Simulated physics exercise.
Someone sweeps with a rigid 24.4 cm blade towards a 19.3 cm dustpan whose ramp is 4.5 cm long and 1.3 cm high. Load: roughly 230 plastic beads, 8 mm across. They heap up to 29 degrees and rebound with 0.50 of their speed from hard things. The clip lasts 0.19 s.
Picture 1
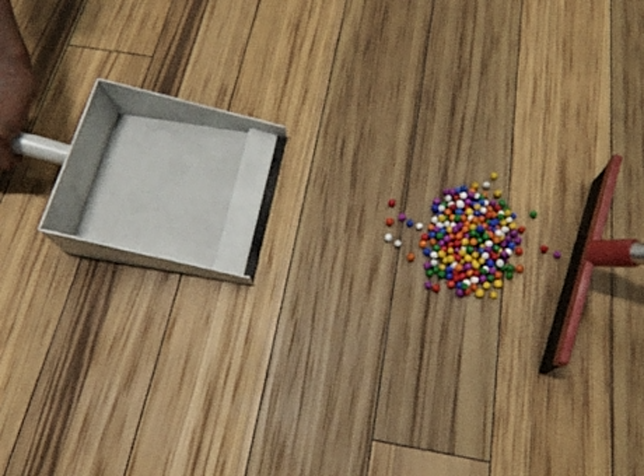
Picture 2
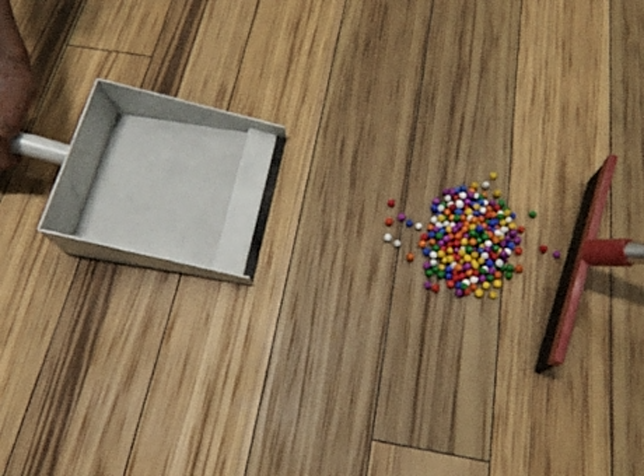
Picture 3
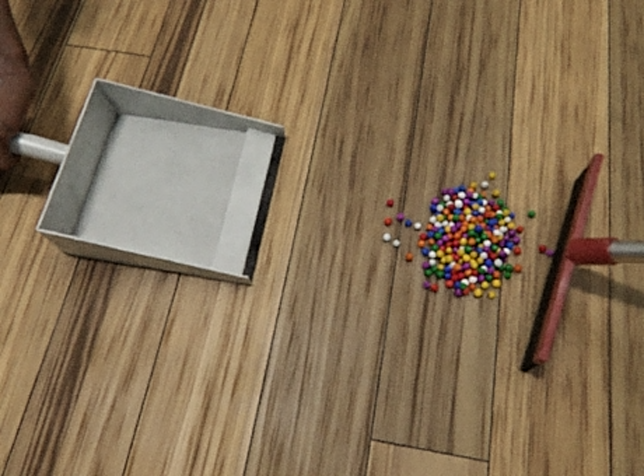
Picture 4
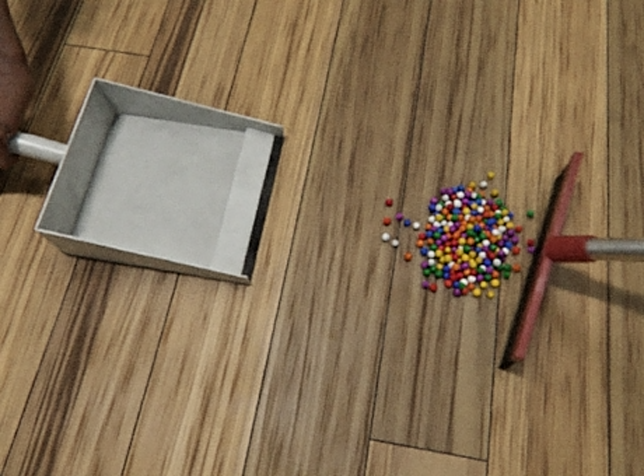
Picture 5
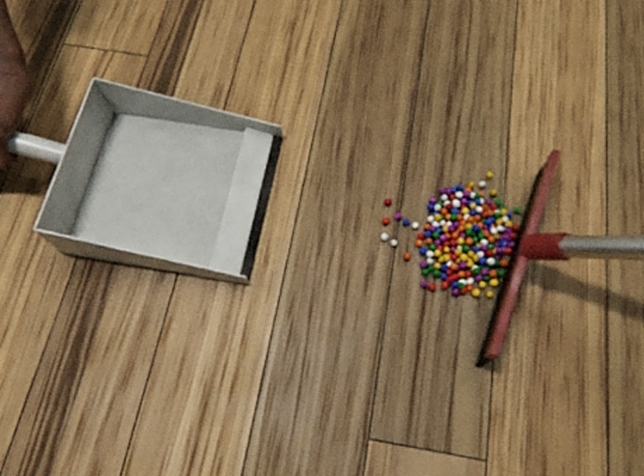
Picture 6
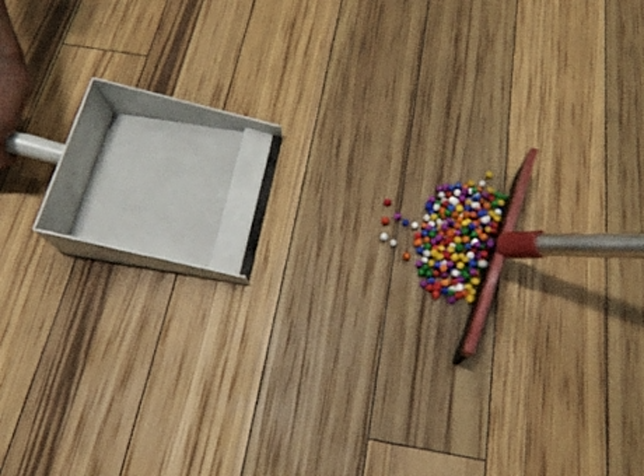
Red-edged squeegee blade sliding left across a wooden floor, pressing into a pile of multicoloured beads while a hand holds a dustpan still.
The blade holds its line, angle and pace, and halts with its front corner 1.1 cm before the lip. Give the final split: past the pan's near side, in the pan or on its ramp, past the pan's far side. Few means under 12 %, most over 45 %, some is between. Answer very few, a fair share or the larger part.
Near side very few, pan a fair share, far side a fair share.
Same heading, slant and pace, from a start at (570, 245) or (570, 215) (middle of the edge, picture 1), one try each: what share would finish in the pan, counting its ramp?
About 20 and 30 per cent.
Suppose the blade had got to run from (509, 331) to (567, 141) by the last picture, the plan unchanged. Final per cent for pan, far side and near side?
Pan 15, far 45, near 5.
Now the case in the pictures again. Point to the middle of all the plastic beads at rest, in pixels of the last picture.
Around (277, 198).
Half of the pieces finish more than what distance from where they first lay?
About 24 cm.
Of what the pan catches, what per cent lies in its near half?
About 60 per cent.
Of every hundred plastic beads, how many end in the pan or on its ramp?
Some 15 per cent.
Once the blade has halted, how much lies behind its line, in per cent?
About 5 per cent.
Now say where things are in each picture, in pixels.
The first frame shows blade from (560, 361) to (613, 163), moved 0.0 cm, 0 of the pieces shifted so far; middle of the pieces at (471, 237); pan at (165, 191).
The second frame shows blade from (555, 361) to (609, 163), moved 0.4 cm, 0 of the pieces shifted so far; middle of the pieces at (470, 237).
The third frame shows blade from (540, 359) to (595, 162), moved 1.8 cm, 1 of the pieces shifted so far; middle of the pieces at (469, 237).
The fourth frame shows blade from (517, 356) to (575, 160), moved 3.9 cm, 2 of the pieces shifted so far; middle of the pieces at (468, 236).
The fifth frame shows blade from (492, 354) to (552, 158), moved 6.2 cm, 24 of the pieces shifted so far; middle of the pieces at (467, 236).
The sixth frame shows blade from (467, 351) to (531, 156), moved 8.5 cm, 192 of the pieces shifted so far; middle of the pieces at (456, 239); pan at (161, 190).
Then, 0.19 s after the last picture, middle of the blade 15 cm from the lip; 0 % over the lip, far side 5 %, near side 5 %.
Then, 0.31 s after the last picture, middle of the blade 7 cm from the lip; 0 % over the lip, far side 10 %, near side 5 %.
Then, 0.57 s after the last picture, middle of the blade 4 cm from the lip; 15 % over the lip, far side 20 %, near side 5 %.
In the end, near side 5 %, pan 15 %, far side 20 %, in front of the lip or behind the blade 60 %.
